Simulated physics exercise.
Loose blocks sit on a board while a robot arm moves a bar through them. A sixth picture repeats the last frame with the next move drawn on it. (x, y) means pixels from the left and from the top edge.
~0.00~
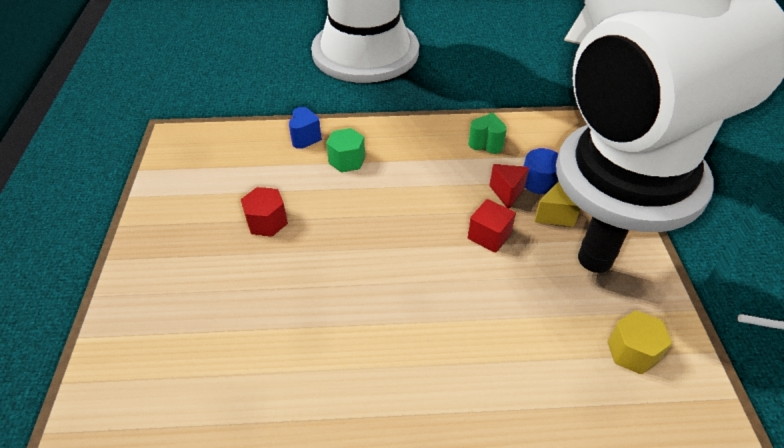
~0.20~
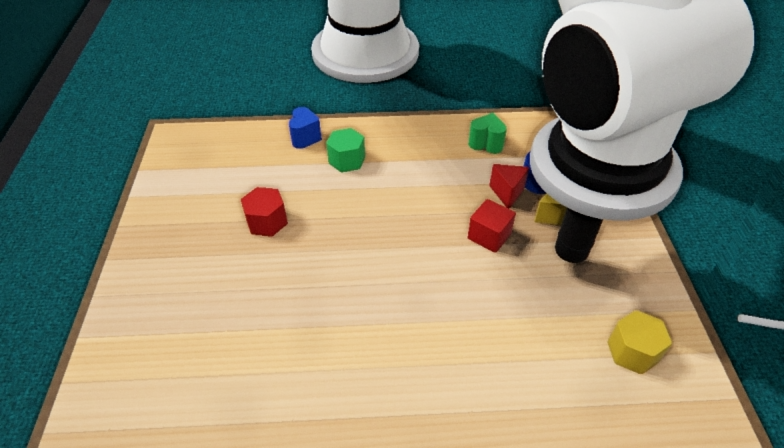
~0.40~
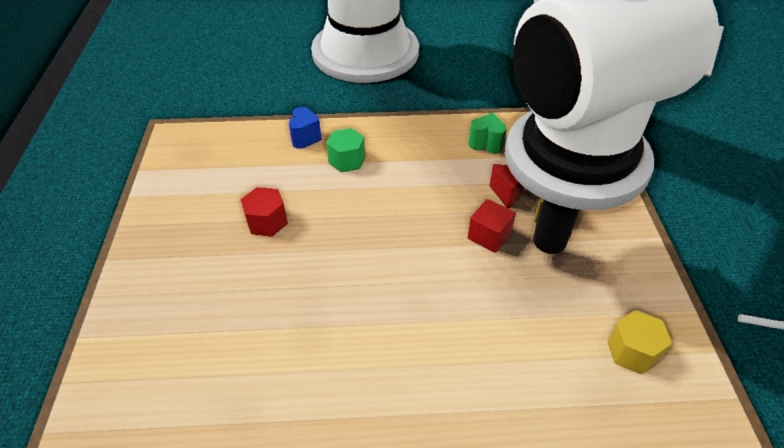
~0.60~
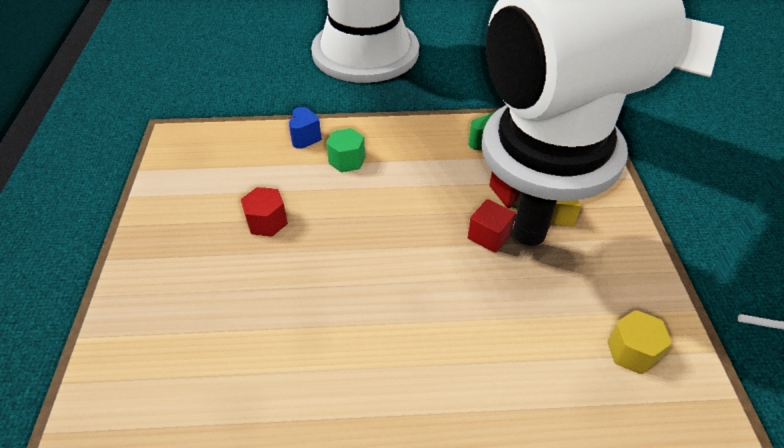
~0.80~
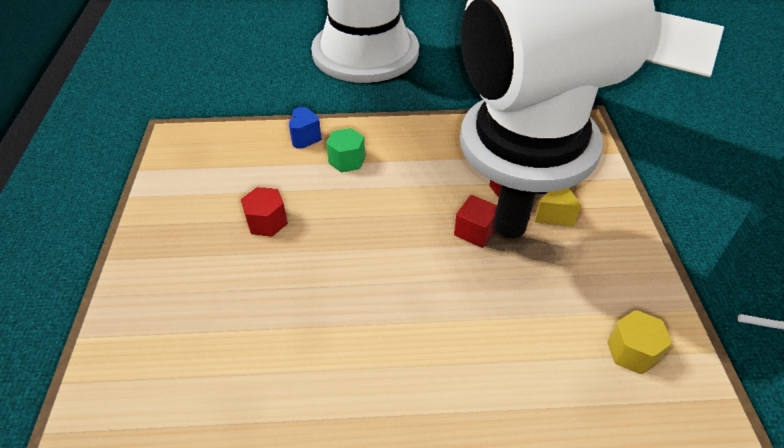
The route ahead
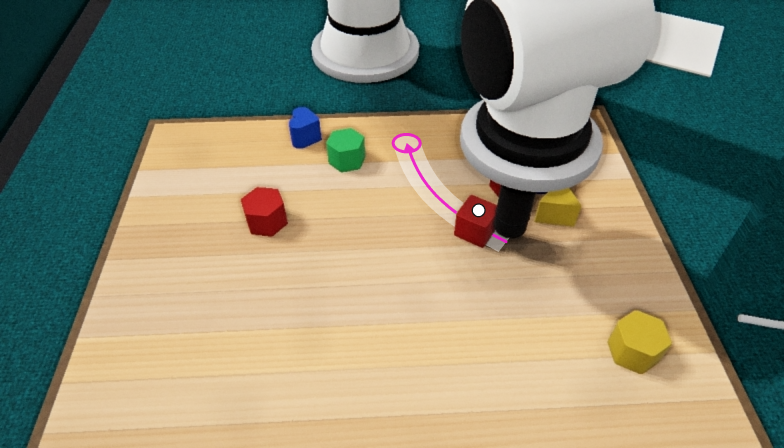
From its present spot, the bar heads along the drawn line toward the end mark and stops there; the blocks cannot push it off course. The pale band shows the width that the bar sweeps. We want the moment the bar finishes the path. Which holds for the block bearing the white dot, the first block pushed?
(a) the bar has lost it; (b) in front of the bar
a.
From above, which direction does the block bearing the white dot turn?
Looking down: Anticlockwise.
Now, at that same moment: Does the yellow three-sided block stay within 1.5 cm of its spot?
Yes.
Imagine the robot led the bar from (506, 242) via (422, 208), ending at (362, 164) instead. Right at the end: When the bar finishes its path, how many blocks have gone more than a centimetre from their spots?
That's two.
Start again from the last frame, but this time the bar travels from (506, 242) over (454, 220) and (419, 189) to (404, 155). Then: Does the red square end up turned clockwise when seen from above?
No
Path on the board, from (506, 242) through (456, 212) and (422, 178) to (407, 143); the dot is on the red square.
What follows on the original path. One third of the way, bar at (458, 198); red square at (425, 191), turned 45° anticlockwise.
Two thirds of the way, bar at (423, 163); red square at (411, 186), turned 65° anticlockwise.
At the end, bar at (407, 129); red square at (411, 186), turned 65° anticlockwise; red three-sided block in place; yellow three-sided block in place.
